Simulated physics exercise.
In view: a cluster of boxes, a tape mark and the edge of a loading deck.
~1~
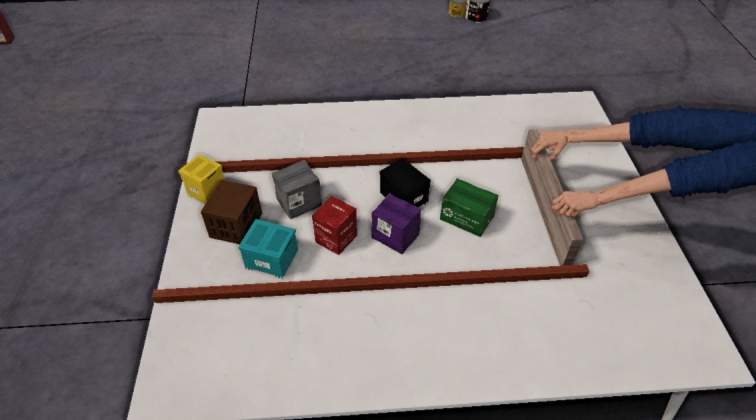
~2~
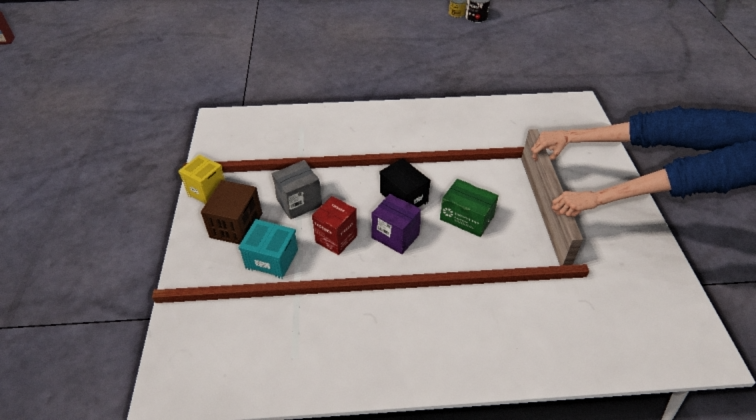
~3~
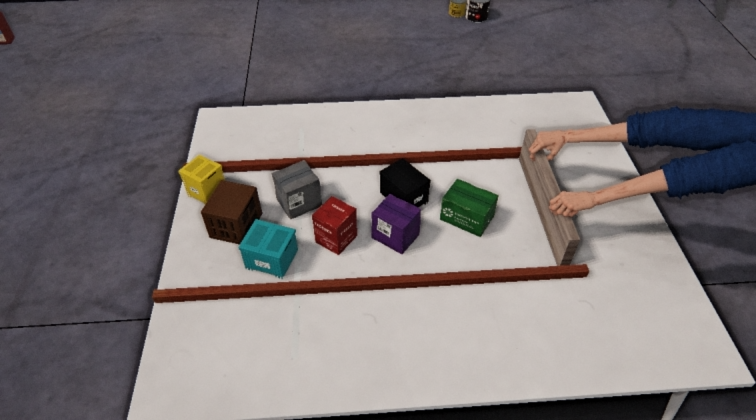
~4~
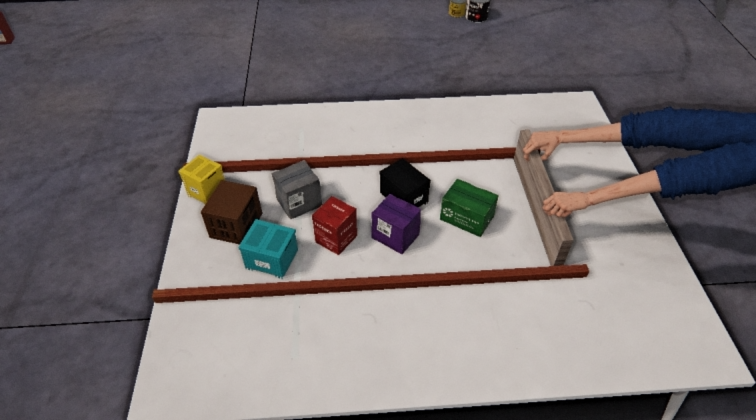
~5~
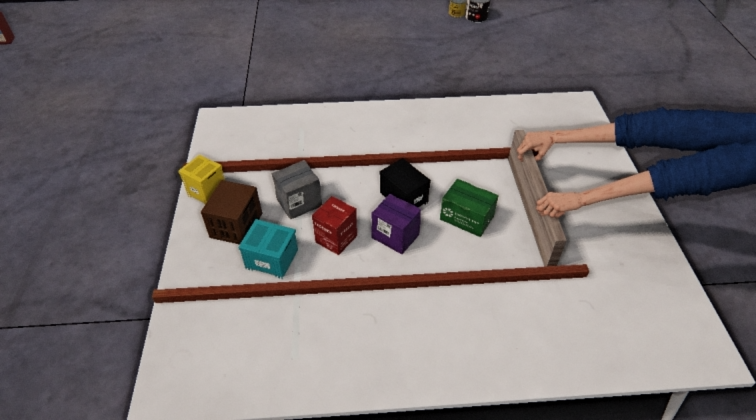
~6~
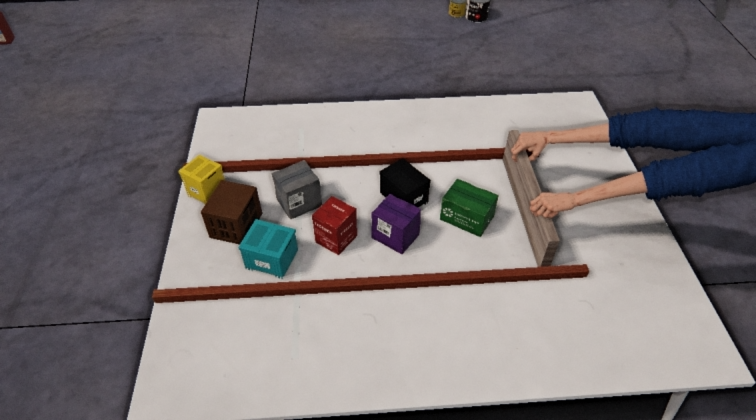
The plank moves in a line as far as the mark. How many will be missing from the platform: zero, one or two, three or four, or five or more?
In the end the number that fall off is zero.
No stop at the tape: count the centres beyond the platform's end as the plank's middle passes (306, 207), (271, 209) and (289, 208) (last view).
The counts: 0, 0 and 0.
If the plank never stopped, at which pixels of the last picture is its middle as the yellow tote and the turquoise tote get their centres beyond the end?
At (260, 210) for the yellow tote; at (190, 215) for the turquoise tote.
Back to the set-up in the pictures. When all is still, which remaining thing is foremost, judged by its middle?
The yellow tote.
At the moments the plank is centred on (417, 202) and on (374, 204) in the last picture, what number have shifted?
First 4, then 4.
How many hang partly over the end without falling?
It comes to 0.
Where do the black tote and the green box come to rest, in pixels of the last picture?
The black tote stops around (284, 172); the green box around (282, 203).
Soon after, none off yet; yellow tote at rest near (204, 181); brown crate at rest near (233, 213); turquoise tote at rest near (270, 249).
In the end, the number that fall off is zero.
